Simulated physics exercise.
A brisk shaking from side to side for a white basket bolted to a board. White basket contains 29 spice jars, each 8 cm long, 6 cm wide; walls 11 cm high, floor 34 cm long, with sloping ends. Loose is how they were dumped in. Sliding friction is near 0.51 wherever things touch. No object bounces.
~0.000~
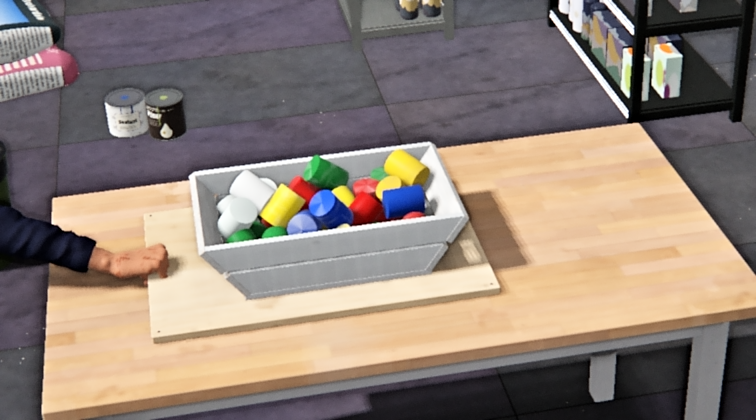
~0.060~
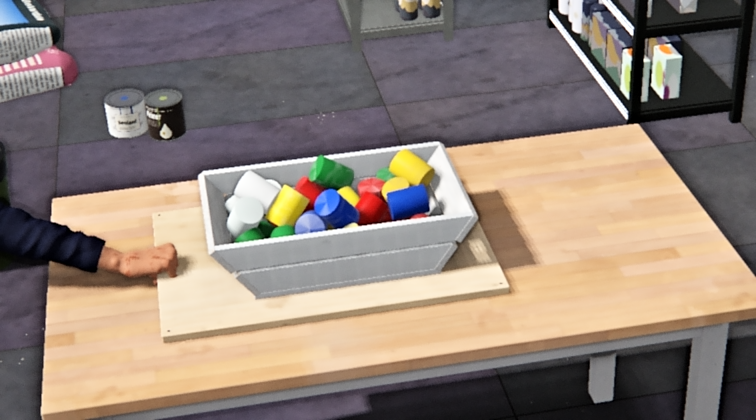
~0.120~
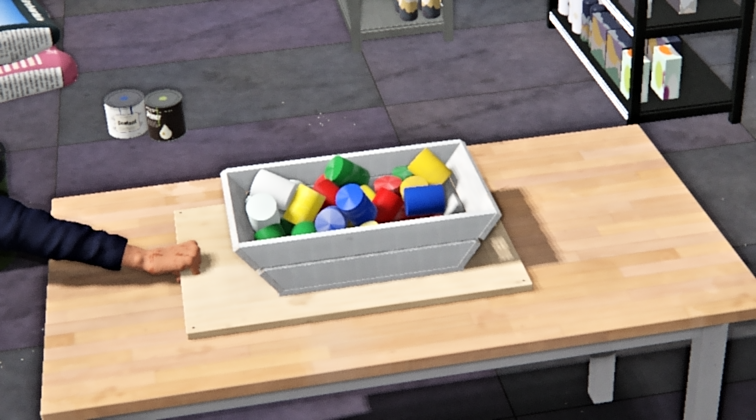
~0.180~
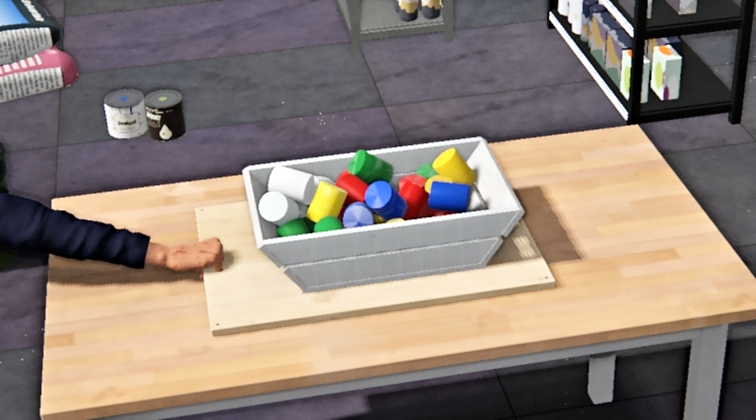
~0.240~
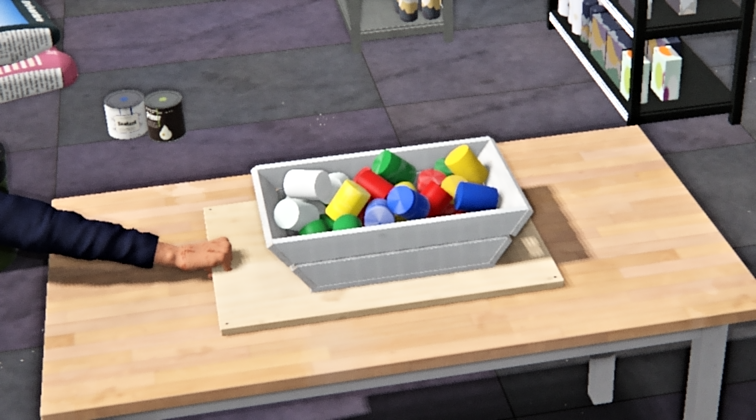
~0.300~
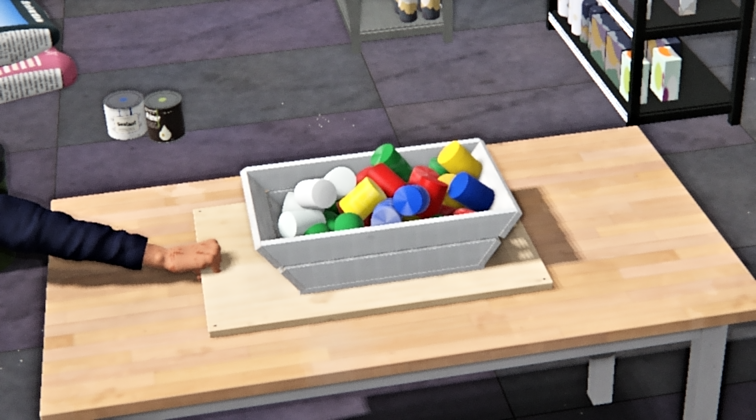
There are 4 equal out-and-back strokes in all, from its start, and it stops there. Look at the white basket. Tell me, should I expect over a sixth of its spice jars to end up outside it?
No, under a sixth of them do.
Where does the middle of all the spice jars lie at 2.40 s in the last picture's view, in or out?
Centre approx. at (318, 224).
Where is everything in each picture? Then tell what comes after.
In the first picture (places track the rim corner closest to us here), white basket (204, 249); 0 cm along; all still inside.
The second picture shows white basket (214, 248); 2 cm along.
The third picture shows white basket (239, 245); 7 cm along.
The fourth picture shows white basket (263, 242); 11 cm along.
The fifth picture shows white basket (272, 242); 13 cm along.
The sixth picture shows white basket (260, 244); 11 cm along; all still inside.
After 0.64 s, the white basket has all 29.
After 1.06 s, the white basket has all 29.
After 1.64 s, the white basket is down by 1 of 29.
Outcome (at 2.40 s), the white basket is down by 1 of 29. Asked share, 1 of 29, 3 per cent.
